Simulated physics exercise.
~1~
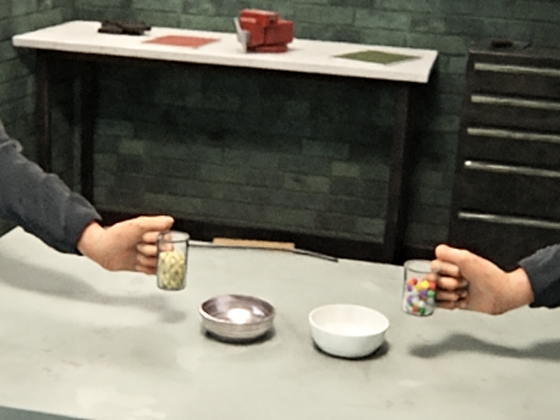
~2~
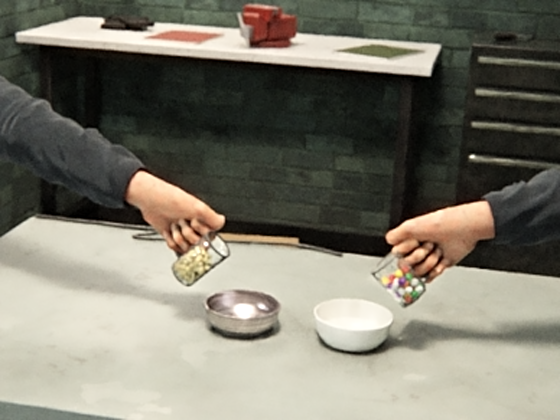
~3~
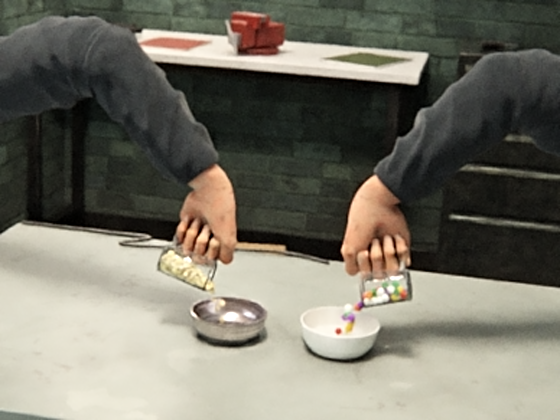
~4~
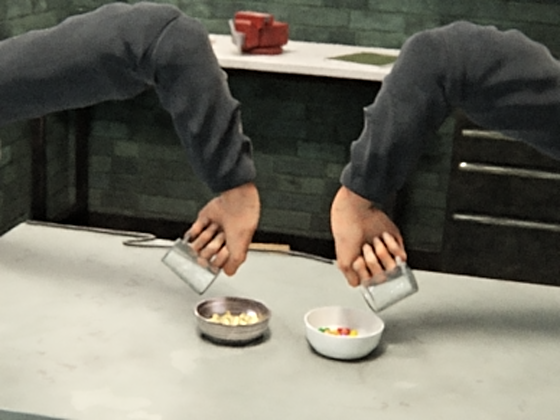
In a room with a dark green brick wall, seen from slightly above by a gently swaying camera, a pale grey table holds a metal dish on the left and a white bowl on the right. Behind it stand a white-topped bench with a red object and a dark drawer cabinet. Two dark-sleeved arms reach in from either side, holding clear cups, the left with pale yellowish pieces, the right with multicoloured ones. The hands move inward and tilt the cups, and the pieces begin spilling. Finally both cups are tipped over, empty, and all the pieces rest inside the dishes, none on the table.
